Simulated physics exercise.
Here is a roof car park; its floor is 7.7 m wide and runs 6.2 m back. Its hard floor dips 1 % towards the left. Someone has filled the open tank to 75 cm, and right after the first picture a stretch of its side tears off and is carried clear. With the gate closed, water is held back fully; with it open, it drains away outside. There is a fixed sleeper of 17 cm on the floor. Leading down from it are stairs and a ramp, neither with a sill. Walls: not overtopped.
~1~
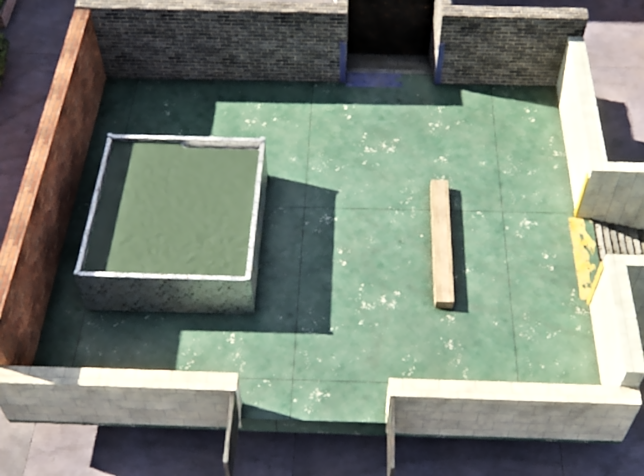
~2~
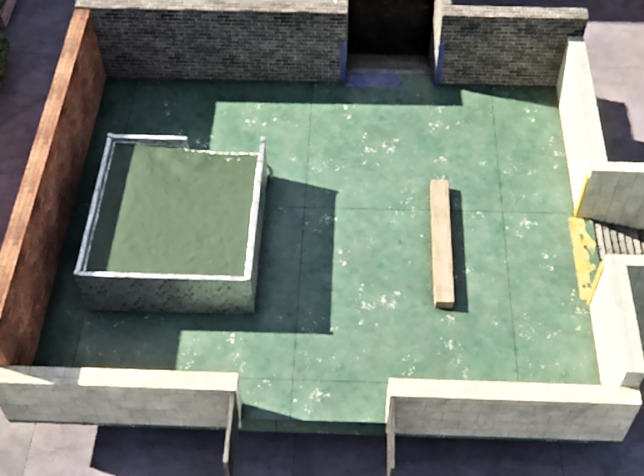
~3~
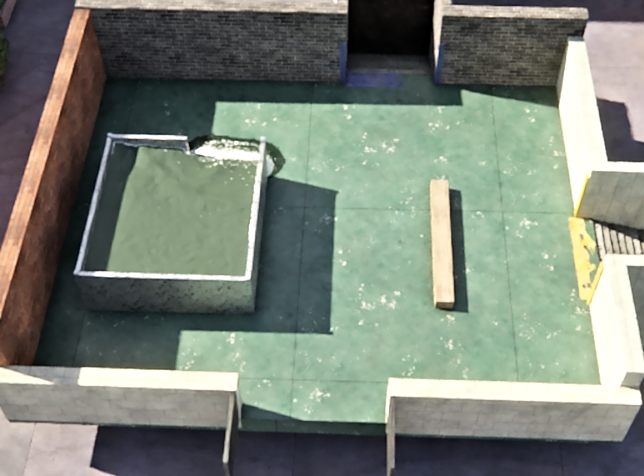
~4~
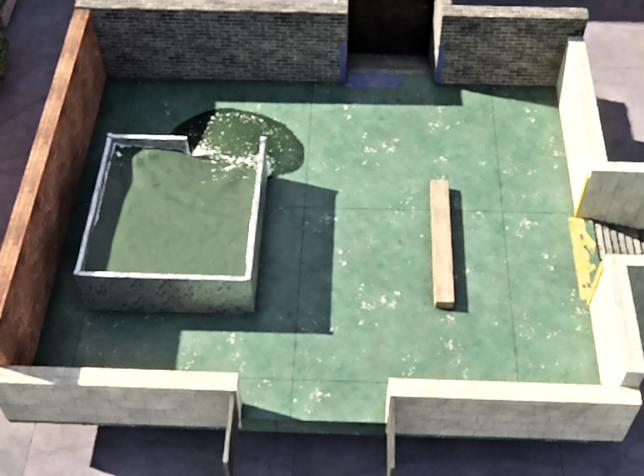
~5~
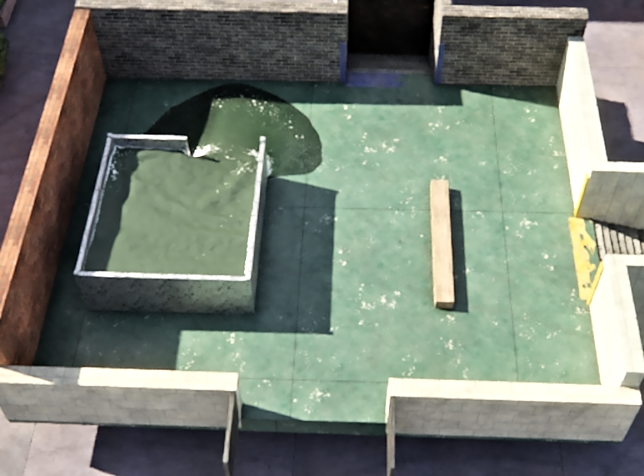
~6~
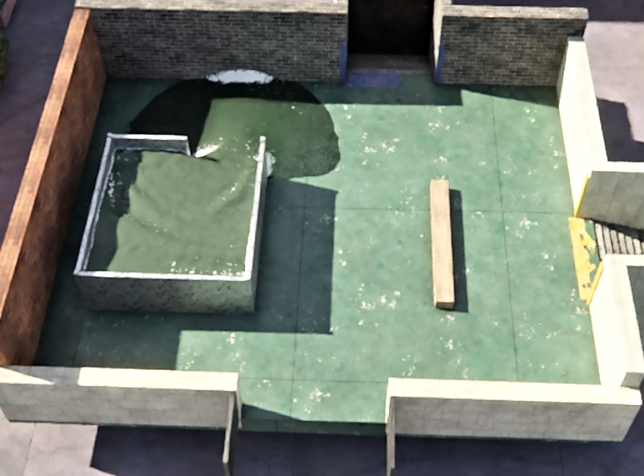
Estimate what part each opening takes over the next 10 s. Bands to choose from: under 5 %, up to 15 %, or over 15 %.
Gate less than 5 %, stairwell (marked blue) from 5 to 15 %, ramp down (marked yellow) under 5 %.
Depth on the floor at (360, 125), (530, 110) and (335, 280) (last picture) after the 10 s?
6, 7 and 3 cm.
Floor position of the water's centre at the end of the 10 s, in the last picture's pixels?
Balance point at about (293, 222).
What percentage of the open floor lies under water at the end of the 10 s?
Roughly 95 percent.
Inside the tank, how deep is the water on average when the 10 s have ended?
It averages close to 15 centimetres.
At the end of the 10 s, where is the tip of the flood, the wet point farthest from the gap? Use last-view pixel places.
About pixel (601, 412).
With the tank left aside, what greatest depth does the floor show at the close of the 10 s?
I'd say near 17 centimetres.
A moment later water covers 20 % of the floor and is deepest (44 cm) near (242, 88); gone so far, the gate 0 %, the stairwell (marked blue) 0 %, the ramp down (marked yellow) 0 %.
Soon after water covers 25 % of the floor and is deepest (44 cm) near (118, 79); gone so far, the gate 0 %, the stairwell (marked blue) 1 %, the ramp down (marked yellow) 0 %.
Next water covers 45 % of the floor and is deepest (36 cm) near (107, 78); gone so far, the gate 0 %, the stairwell (marked blue) 4 %, the ramp down (marked yellow) 0 %.
Later on water covers 75 % of the floor and is deepest (26 cm) near (107, 78); gone so far, the gate 0 %, the stairwell (marked blue) 7 %, the ramp down (marked yellow) 1 %.
At the end water covers 95 % of the floor and is deepest (17 cm) near (26, 395); gone so far, the gate 1 %, the stairwell (marked blue) 10 %, the ramp down (marked yellow) 2 %.
